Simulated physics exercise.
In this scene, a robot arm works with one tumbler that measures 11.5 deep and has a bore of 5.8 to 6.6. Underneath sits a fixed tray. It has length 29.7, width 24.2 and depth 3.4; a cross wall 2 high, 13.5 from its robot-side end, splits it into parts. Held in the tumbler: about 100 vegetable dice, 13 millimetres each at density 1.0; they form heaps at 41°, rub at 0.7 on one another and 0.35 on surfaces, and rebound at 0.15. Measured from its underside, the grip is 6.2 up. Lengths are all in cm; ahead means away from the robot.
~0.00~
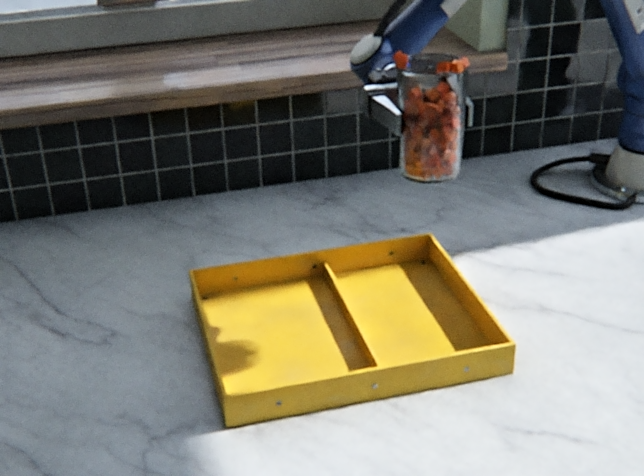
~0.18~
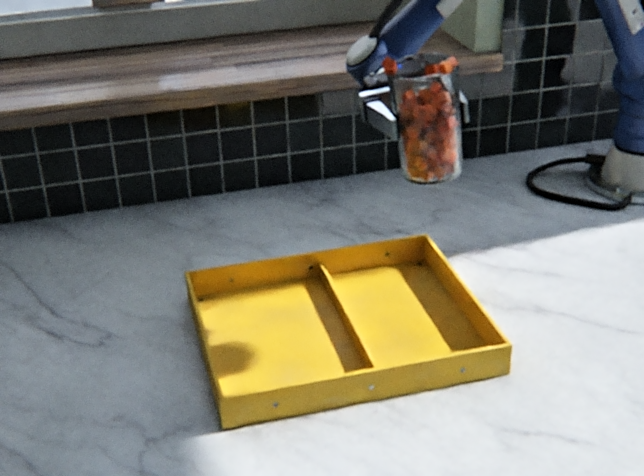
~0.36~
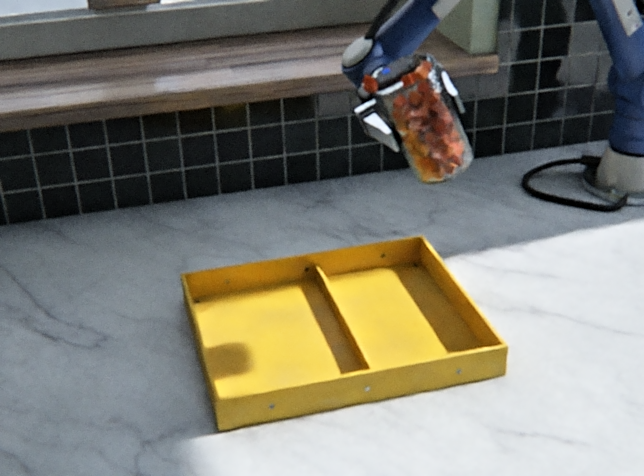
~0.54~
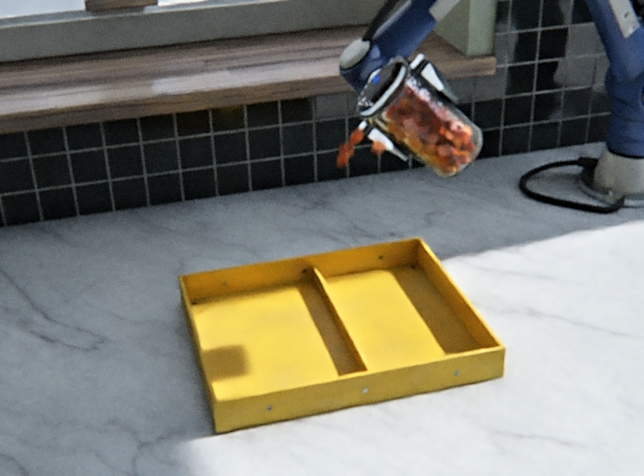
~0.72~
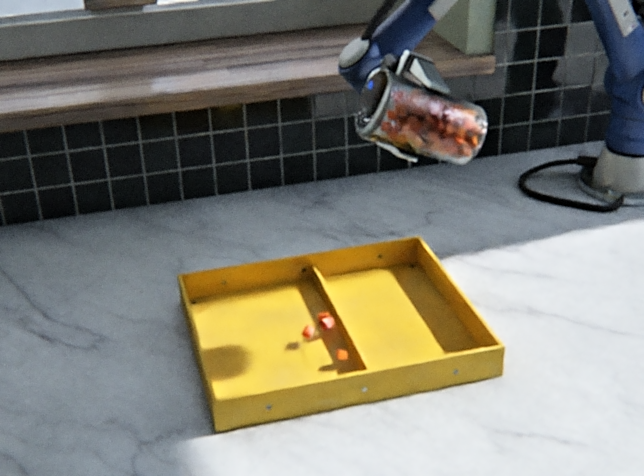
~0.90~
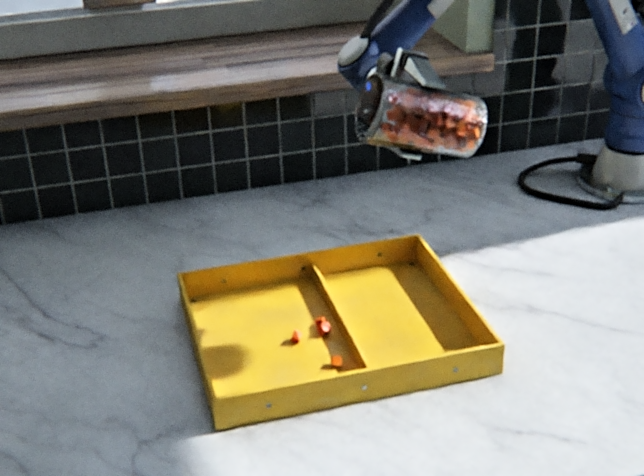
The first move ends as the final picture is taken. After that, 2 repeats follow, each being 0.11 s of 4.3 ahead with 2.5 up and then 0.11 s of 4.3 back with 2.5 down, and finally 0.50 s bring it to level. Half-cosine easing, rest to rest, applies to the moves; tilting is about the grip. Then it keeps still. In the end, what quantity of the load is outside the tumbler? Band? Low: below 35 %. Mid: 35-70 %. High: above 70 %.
Mid.
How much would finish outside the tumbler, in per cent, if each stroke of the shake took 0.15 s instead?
That change gives some 30 percent.
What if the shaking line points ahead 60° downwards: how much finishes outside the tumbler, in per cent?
I'd reckon around 5 per cent.
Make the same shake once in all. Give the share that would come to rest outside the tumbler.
Expected share: About 50 %.
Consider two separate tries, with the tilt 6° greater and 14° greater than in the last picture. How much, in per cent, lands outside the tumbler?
Roughly 75 and 100 percent.
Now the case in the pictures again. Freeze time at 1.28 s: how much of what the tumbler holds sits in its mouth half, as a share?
Roughly 70 per cent.
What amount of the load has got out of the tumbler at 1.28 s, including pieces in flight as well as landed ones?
So far around 50 % is out.
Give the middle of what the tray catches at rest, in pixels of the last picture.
Approximately (272, 339) in pixels.
By 1.28 s, tilted 72° forward, highest piece 28 above the table; 53 in the tumbler, 41 in the far-side part, 1 in the robot-side part, 7 in flight or on a rim.
By 1.65 s, tilted 22° forward, highest piece 28 above the table; 50 in the tumbler, 49 in the far-side part, 2 in the robot-side part, 1 on the table or floor.
By 2.04 s, level, highest piece 25 above the table; 50 in the tumbler, 49 in the far-side part, 2 in the robot-side part, 1 on the table or floor.
By 3.09 s, level, highest piece 25 above the table; 50 in the tumbler, 49 in the far-side part, 2 in the robot-side part, 1 on the table or floor.
Final count, 50 in the tumbler, 49 in the far-side part, 2 in the robot-side part, 1 on the table or floor. That is 51 % outside the tumbler.
